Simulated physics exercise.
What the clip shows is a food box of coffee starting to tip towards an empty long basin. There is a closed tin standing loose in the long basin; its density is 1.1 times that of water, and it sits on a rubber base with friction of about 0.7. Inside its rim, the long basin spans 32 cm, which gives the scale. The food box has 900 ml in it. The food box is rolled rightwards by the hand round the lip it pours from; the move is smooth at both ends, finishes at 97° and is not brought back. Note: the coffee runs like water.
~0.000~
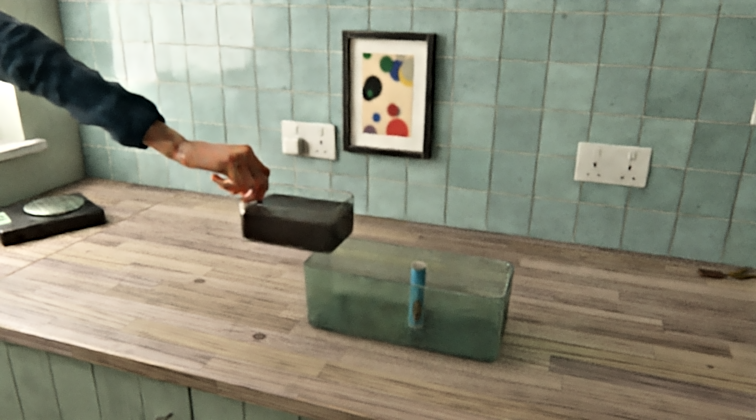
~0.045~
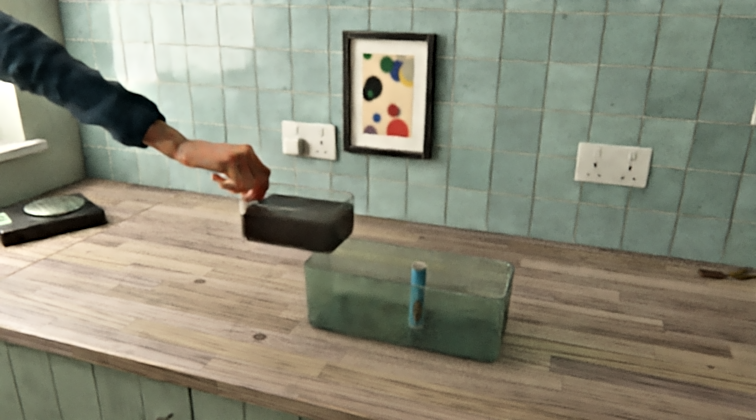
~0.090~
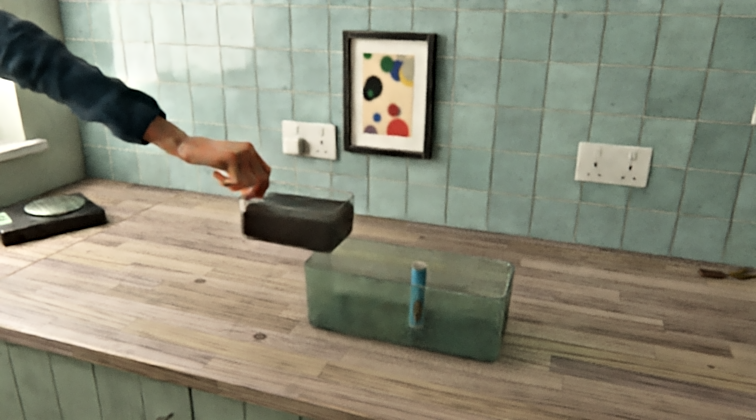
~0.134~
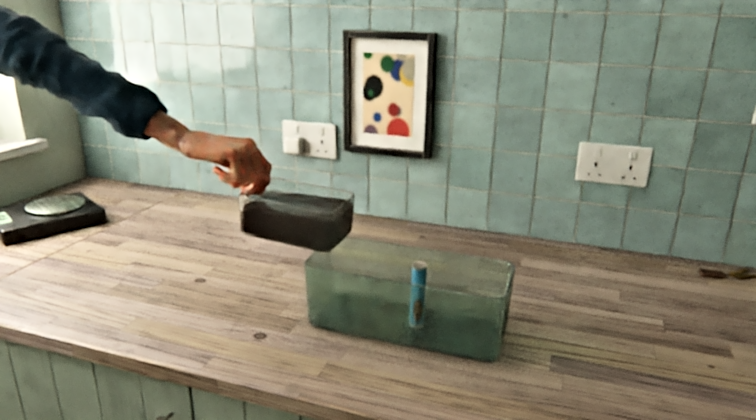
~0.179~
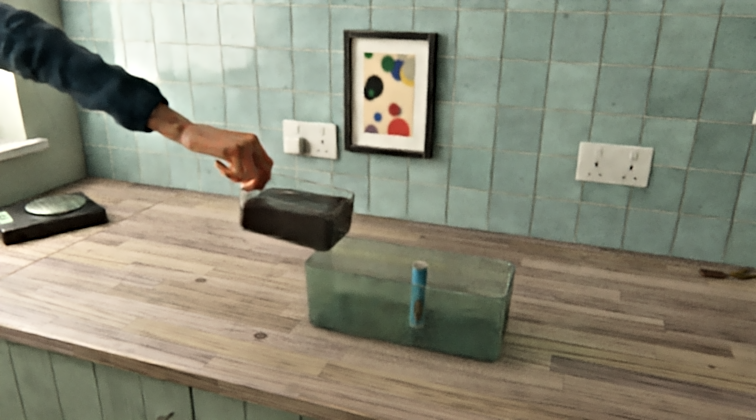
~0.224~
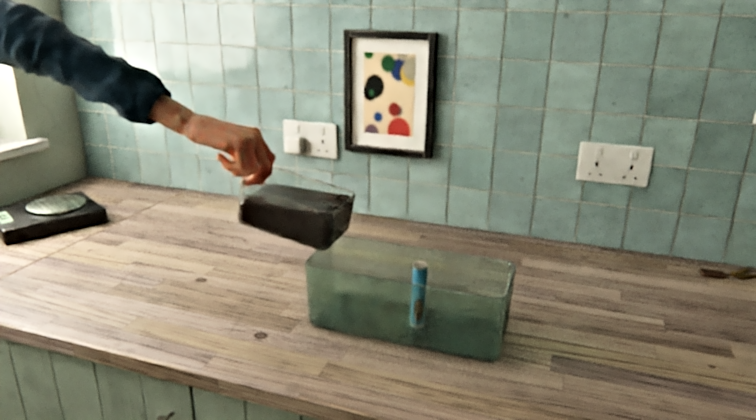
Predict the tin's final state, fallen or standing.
I predict it is fallen.
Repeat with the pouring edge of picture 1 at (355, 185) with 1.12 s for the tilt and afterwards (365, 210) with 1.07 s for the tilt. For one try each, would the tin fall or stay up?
Trial 1 - tin stays standing; trial 2 - tin stays standing.
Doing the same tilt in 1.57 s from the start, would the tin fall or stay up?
With that tilt, the tin stays on its base.
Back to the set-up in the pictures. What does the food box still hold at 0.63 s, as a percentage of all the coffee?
Close to 56 percent of the liquid remains at that time.
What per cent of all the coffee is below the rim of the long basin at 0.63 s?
10 %, roughly.
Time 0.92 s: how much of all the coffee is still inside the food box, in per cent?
Close to 12 percent of the total.
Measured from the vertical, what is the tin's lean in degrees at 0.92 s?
Measured tilt, approx.: 25 degrees.
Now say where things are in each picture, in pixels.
It leans 0°; its right rim is at (344, 205); the coffee meets the walls at (257, 200) and (344, 212); the long basin's rim runs from (318, 251) to (510, 282); the tin's top is at (419, 268), in the first frame.
It leans 0°; its right rim is at (344, 205); the coffee meets the walls at (257, 201) and (344, 212), in the second frame.
It leans 2°; its right rim is at (344, 205); the coffee meets the walls at (257, 199) and (345, 211), in the third frame.
It leans 4°; its right rim is at (344, 204); the coffee meets the walls at (257, 197) and (344, 209), in the fourth frame.
It leans 7°; its right rim is at (345, 204); the coffee meets the walls at (256, 194) and (344, 207), in the fifth frame.
It leans 10°; its right rim is at (345, 204); the coffee meets the walls at (256, 191) and (345, 204), in the sixth frame.
After 0.63 s the tilt is 62° and 56 per cent is still to pour; the tin stands where it began.
After 0.92 s the tilt is 93° and 11 per cent is still to pour; the tin leans 25°.
After 1.23 s the tilt is 97° and 2 per cent is still to pour; the tin lies on its side.
After 1.57 s the tilt is 97° and 0 per cent is still to pour; the tin lies on its side.
In the end the tin lies on its side.
